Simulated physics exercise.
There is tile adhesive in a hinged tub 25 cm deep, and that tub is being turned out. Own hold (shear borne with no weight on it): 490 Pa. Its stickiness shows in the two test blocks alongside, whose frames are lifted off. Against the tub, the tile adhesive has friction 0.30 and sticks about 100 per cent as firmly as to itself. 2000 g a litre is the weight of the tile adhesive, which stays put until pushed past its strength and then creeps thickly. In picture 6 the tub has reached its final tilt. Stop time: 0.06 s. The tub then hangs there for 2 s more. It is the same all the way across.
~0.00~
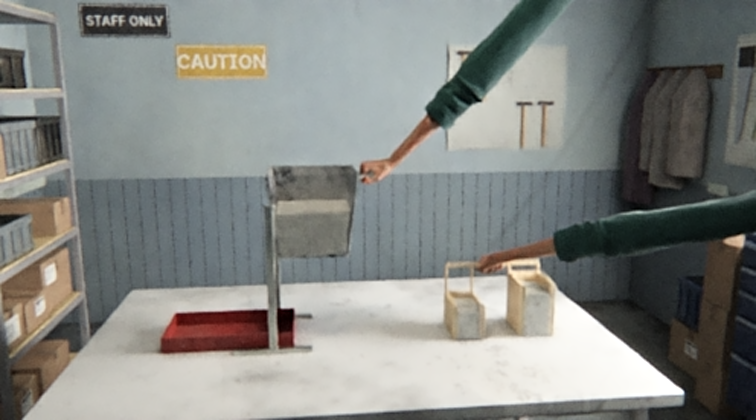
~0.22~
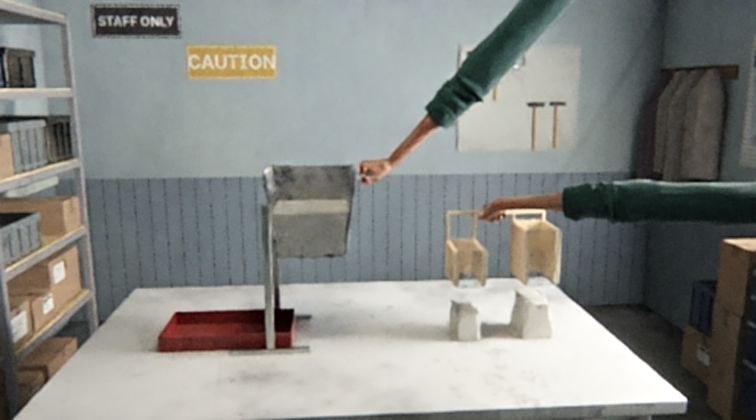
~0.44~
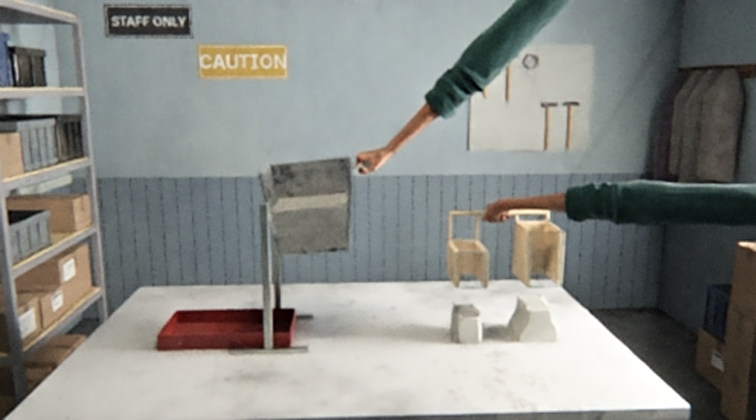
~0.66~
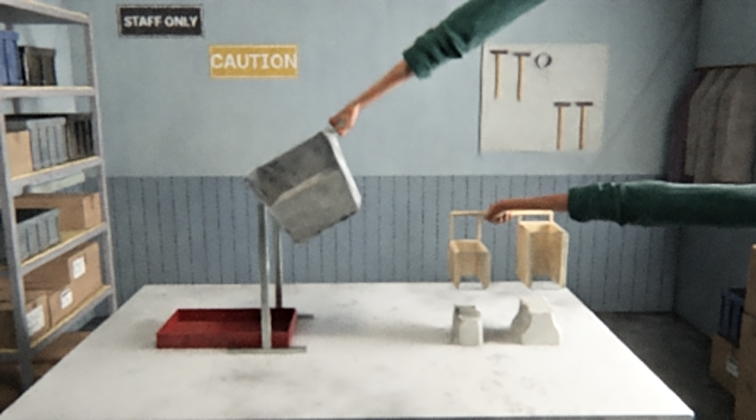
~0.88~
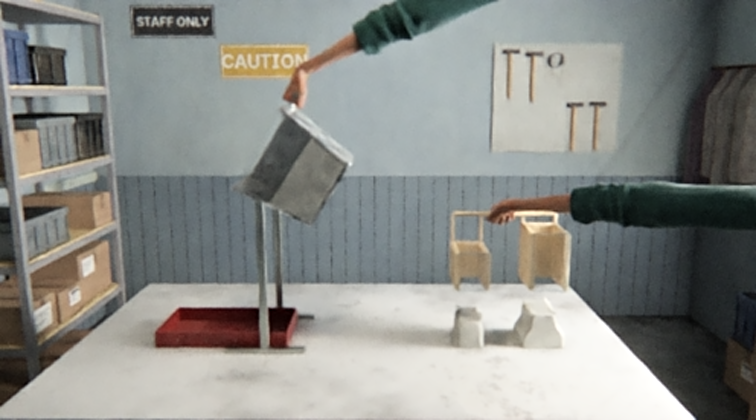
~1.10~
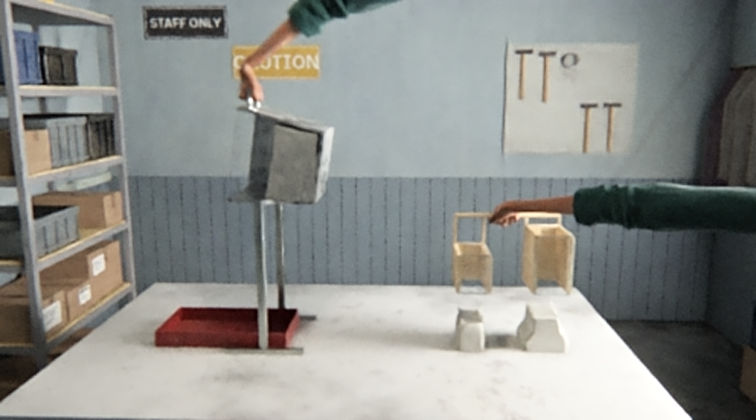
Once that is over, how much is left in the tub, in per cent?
100 %.
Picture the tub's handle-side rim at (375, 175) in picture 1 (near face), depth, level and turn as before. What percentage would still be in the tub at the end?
Then about 70 %.
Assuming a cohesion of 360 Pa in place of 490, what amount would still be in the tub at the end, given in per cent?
Roughly 85 per cent.
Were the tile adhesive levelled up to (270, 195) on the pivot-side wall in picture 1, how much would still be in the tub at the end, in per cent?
I'd put it close to 65 in a hundred.
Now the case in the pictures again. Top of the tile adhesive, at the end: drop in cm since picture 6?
Roughly 8 cm.
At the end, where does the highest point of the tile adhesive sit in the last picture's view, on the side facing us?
(279, 155).
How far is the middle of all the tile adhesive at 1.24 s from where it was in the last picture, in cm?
The change is near 3 cm.
After 1.24 s, the tub is at 81 degrees and holds 100 %.
After 1.41 s, the tub is at 81 degrees and holds 100 %.
After 1.58 s, the tub is at 81 degrees and holds 100 %.
After 1.75 s, the tub is at 81 degrees and holds 100 %.
After 3.10 s, at the end, the tub is at 81 degrees and holds 100 %.
